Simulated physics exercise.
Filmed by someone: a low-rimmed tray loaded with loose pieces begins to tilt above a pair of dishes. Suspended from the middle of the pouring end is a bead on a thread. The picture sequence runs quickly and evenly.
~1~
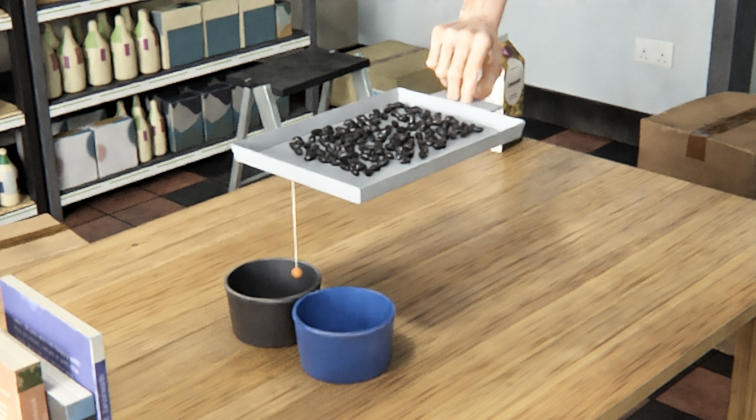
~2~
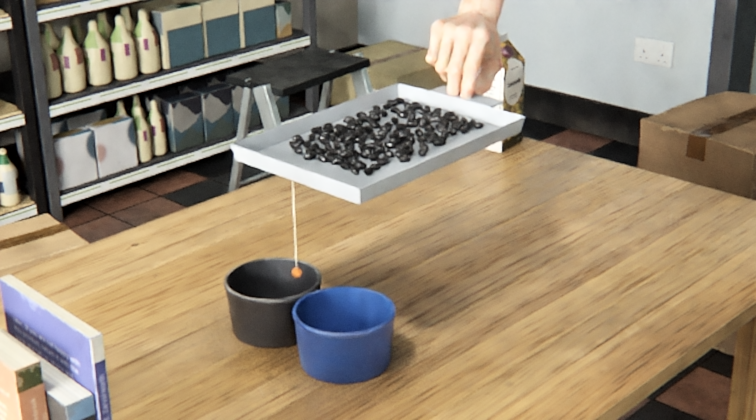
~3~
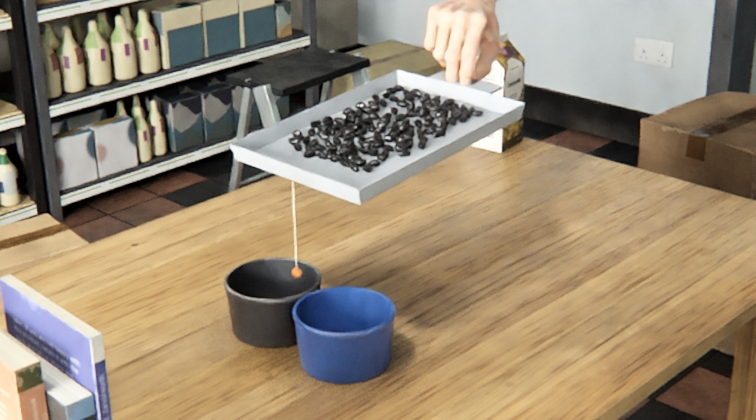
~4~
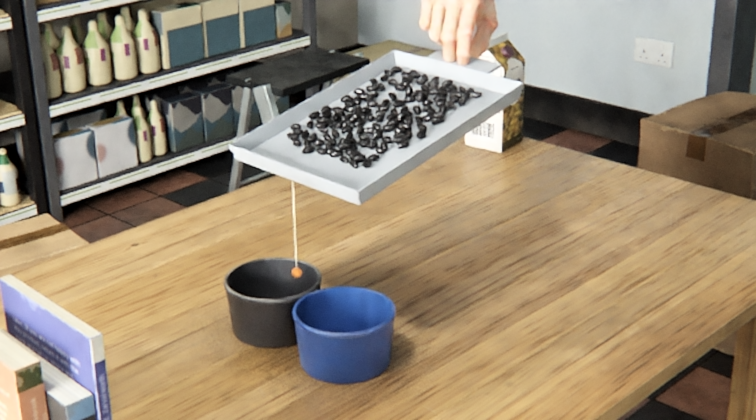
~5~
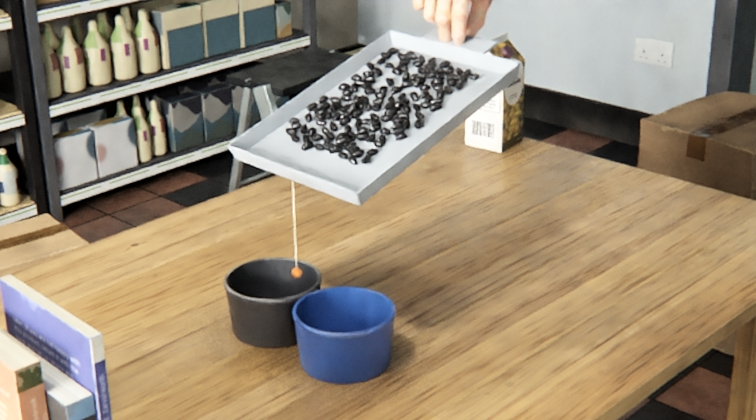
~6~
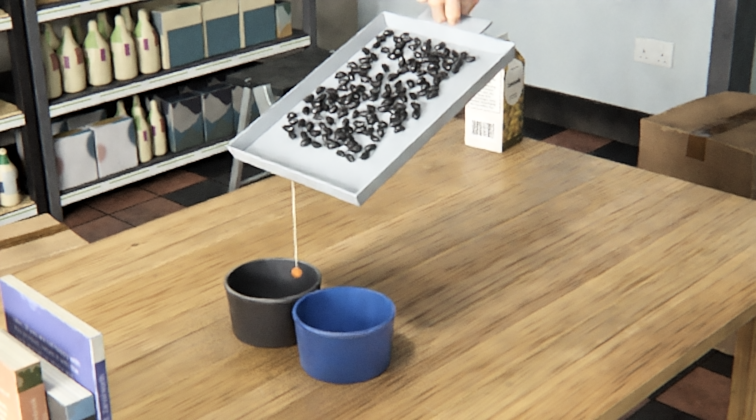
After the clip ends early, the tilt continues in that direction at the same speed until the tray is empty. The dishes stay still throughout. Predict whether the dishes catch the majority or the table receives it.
The dishes save the lesser portion.
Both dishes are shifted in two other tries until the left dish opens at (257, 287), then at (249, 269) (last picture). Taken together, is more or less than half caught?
Try 1: A majority of it. Try 2: A minority of it.
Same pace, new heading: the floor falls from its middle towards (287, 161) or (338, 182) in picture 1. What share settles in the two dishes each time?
In turn, 50 percent and then 60 percent.
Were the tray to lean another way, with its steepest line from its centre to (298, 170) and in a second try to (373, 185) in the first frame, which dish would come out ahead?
Outcome by order - one: Left side; two: Right side.
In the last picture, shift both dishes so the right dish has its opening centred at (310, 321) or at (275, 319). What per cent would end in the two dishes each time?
Close to 90 in a hundred first, close to 80 in a hundred second.
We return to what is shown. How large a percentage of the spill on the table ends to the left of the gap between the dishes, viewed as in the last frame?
90 %, roughly.
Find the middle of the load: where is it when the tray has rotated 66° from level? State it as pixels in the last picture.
Close to (297, 164).
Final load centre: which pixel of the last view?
I'd say the middle ends up at about (256, 364).
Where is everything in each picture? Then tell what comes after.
The first picture shows corners of the pouring end near (236, 144) and (359, 187), level; middle of the load near (381, 140), black beans; left dish near (239, 314); right dish near (309, 348); bead on its thread near (297, 273).
The second picture shows corners of the pouring end near (236, 144) and (359, 187), level; middle of the load near (381, 138).
The third picture shows corners of the pouring end near (235, 144) and (358, 188), tipped barely, level across its low end; middle of the load near (381, 130).
The fourth picture shows corners of the pouring end near (234, 144) and (357, 189), tipped a little, level across its low end; middle of the load near (379, 119).
The fifth picture shows corners of the pouring end near (232, 144) and (356, 190), tipped clearly, level across its low end; middle of the load near (377, 109).
The sixth picture shows corners of the pouring end near (231, 145) and (355, 192), tipped clearly, level across its low end; middle of the load near (374, 98); left dish near (239, 314); right dish near (309, 348).
Shortly afterwards, tray tipped steeply; all but a few on the tray; a little in the air.
Next, tray tipped past a quarter turn; near half on the tray; a little in the right dish; a little in the left dish; near a third outside both; a little in the air.
Some moments later, tray tipped past a quarter turn; near a quarter in the right dish; a little in the left dish; near two thirds outside both.
In the end, tray tipped past a quarter turn; near a quarter in the right dish; a little in the left dish; near two thirds outside both.
